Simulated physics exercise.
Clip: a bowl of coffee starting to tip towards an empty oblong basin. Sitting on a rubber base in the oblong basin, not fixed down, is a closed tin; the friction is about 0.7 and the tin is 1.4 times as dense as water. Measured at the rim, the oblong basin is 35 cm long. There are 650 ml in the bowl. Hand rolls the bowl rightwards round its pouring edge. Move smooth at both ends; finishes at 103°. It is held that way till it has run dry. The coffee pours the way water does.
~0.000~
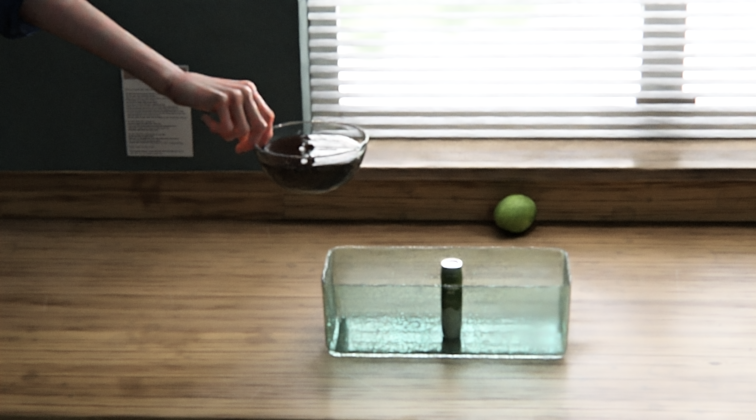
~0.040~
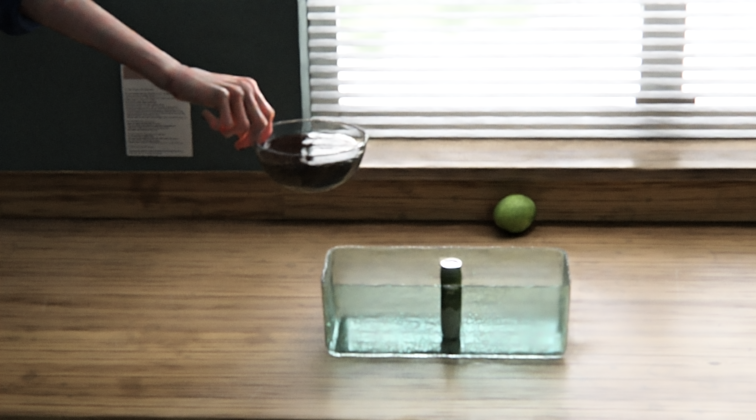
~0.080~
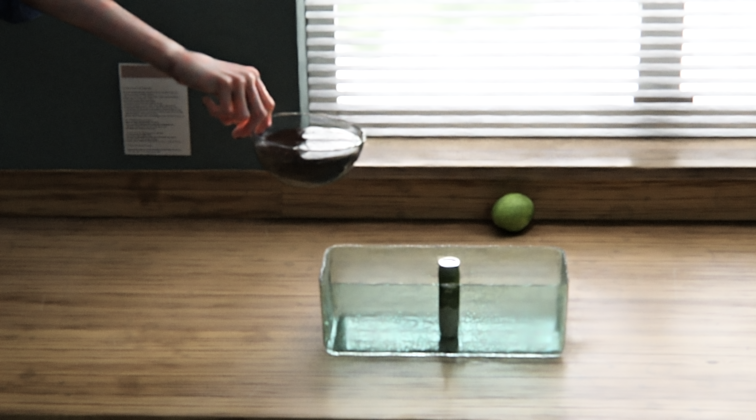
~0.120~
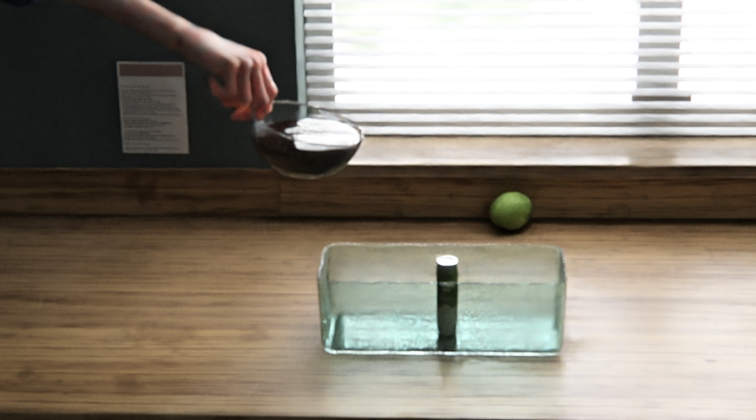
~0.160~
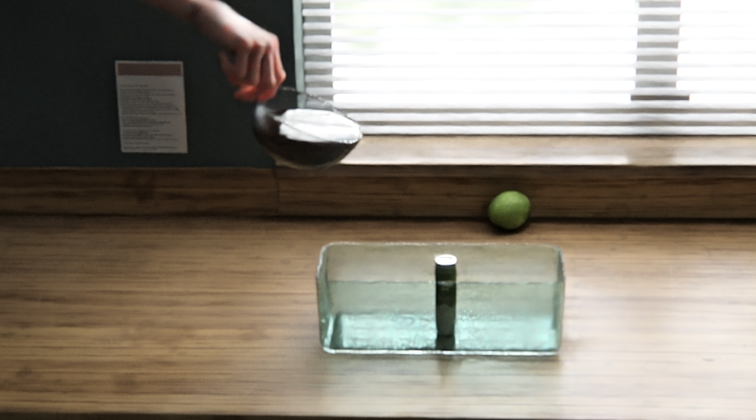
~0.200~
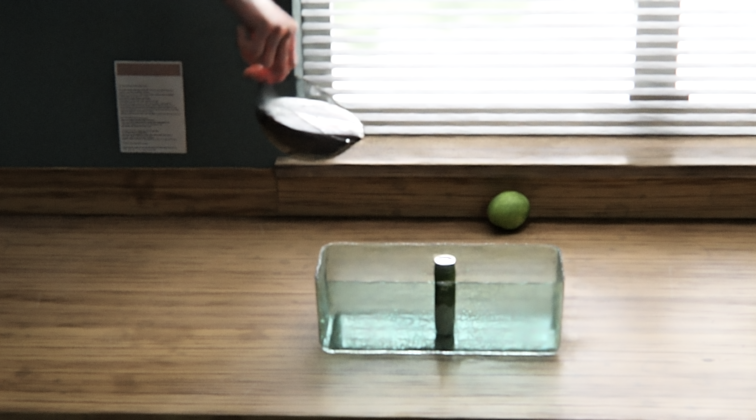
On a wooden counter by a window, a hand tilting a glass bowl of dark coffee rightwards above an oblong glass basin.
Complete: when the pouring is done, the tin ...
... is still on its feet.
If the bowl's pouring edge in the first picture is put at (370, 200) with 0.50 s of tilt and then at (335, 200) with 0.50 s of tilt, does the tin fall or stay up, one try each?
In the first try it comes down; in the second it comes down.
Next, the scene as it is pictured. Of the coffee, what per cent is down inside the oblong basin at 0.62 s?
82 per cent or thereabouts.
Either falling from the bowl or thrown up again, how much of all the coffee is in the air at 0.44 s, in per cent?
It comes to roughly 76 per cent.
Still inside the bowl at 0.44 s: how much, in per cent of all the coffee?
Fraction remaining: Approx. 22 per cent.
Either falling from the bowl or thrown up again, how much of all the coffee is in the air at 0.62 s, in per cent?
Around 18 percent of the liquid.
After 0.44 s the tilt is 99° and 22 per cent is still to pour; the tin stands where it began.
After 0.62 s the tilt is 103° and 0 per cent is still to pour; the tin stands where it began.
After 0.80 s the tilt is 103° and 0 per cent is still to pour; the tin stands where it began.
After 1.00 s the tilt is 103° and 0 per cent is still to pour; the tin stands where it began.
In the end the tin stands where it began.
